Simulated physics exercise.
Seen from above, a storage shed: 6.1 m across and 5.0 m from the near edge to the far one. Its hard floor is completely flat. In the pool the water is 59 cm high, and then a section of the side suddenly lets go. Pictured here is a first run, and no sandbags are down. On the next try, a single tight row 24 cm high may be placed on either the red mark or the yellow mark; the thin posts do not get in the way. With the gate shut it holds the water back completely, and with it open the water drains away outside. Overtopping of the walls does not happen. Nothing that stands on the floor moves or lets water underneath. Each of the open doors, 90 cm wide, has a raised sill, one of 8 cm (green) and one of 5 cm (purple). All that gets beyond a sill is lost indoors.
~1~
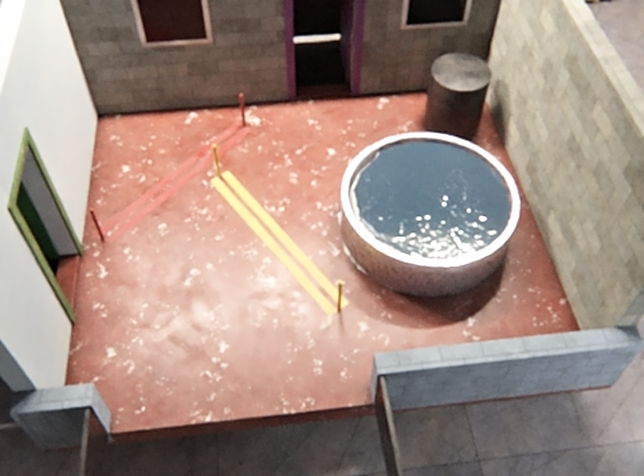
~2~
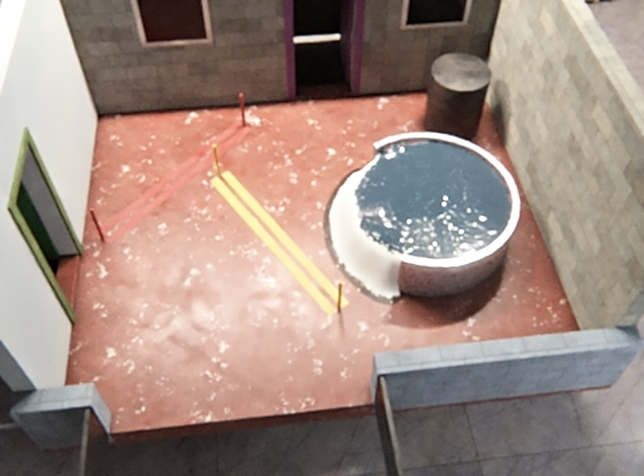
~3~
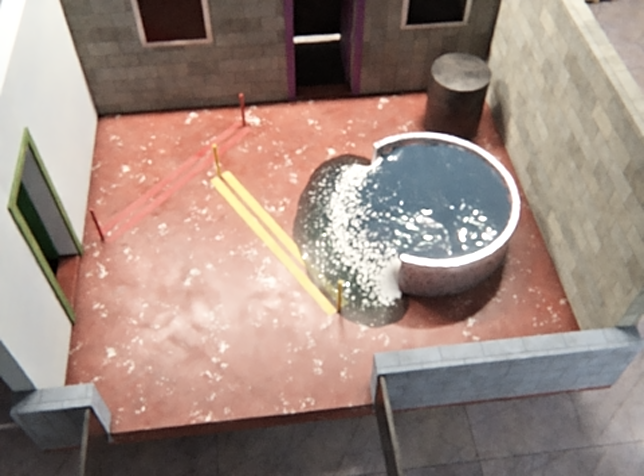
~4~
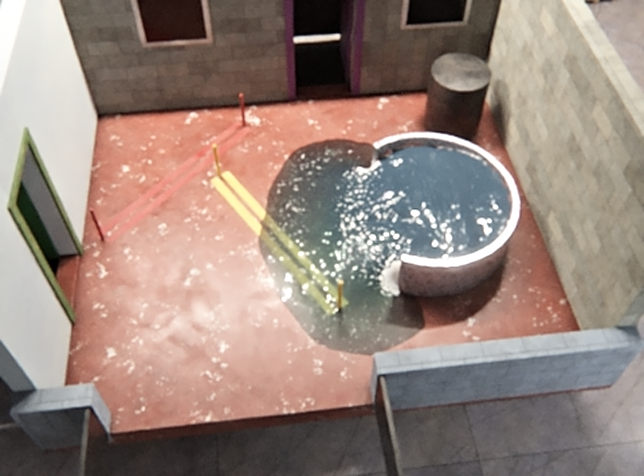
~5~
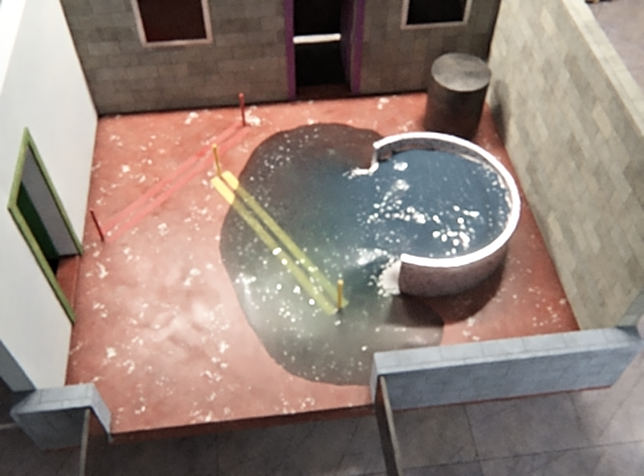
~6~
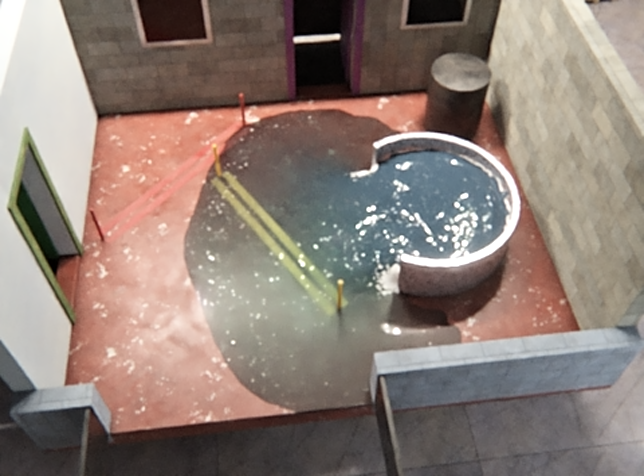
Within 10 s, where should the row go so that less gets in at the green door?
On the yellow outline.
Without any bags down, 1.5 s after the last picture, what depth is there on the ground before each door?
Green 23 cm, purple 4 cm.
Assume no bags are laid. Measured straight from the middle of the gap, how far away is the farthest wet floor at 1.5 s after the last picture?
4.4 m.
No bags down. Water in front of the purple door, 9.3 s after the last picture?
Roughly 5.0 centimetres.
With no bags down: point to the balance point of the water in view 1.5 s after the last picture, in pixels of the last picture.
At about (266, 231).
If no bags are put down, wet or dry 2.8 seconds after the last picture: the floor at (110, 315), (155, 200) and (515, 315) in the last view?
First waterlogged, next waterlogged, last untouched.
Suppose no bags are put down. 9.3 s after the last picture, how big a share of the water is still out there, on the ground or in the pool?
Some 60 per cent remains.
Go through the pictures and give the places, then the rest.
The pool at (429, 198) is whole and still, 59 cm deep, in the first frame.
Water pours out at (347, 226) and has run 1.2 m, to a hidden place; typically 7 cm deep outside, 59 cm at the pool's back, in the second frame.
The front is at a hidden place, 1.4 m from the gap at (347, 227); 1.7 m2 of floor is under water; 59 cm left at the back of the pool, in the third frame.
The front is at (346, 143), 1.7 m from the gap at (347, 228); 3.8 m2 of floor is under water; 59 cm left at the back of the pool, in the fourth frame.
Water pours out at (347, 229) and has run 2.1 m, to (303, 130); typically 5 cm deep outside, 55 cm at the pool's back, in the fifth frame.
The front is at (248, 129), 2.5 m from the gap at (347, 229); 9.6 m2 of floor is under water; 49 cm left at the back of the pool, in the sixth frame.
Then, 0.7 s after the last picture water covers 70 % of the floor and is deepest (20 cm) near (344, 246) in the run without bags; in at the green door, 0 L with no bags, 0 L with the row on red, 0 L on yellow.
Then, 1.5 s after the last picture water covers 70 % of the floor and is deepest (28 cm) near (97, 127) in the run without bags; in at the green door, 26 L with no bags, 56 L with the row on red, 0 L on yellow.
Then, 2.8 s after the last picture water covers 70 % of the floor and is deepest (21 cm) near (94, 152) in the run without bags; in at the green door, 102 L with no bags, 193 L with the row on red, 1 L on yellow.
Then, 5.3 s after the last picture water covers 75 % of the floor and is deepest (10 cm) near (274, 231) in the run without bags; in at the green door, 130 L with no bags, 240 L with the row on red, 6 L on yellow.
Then, 9.3 s after the last picture water covers 95 % of the floor and is deepest (8 cm) near (570, 333) in the run without bags; in at the green door, 131 L with no bags, 244 L with the row on red, 6 L on yellow.
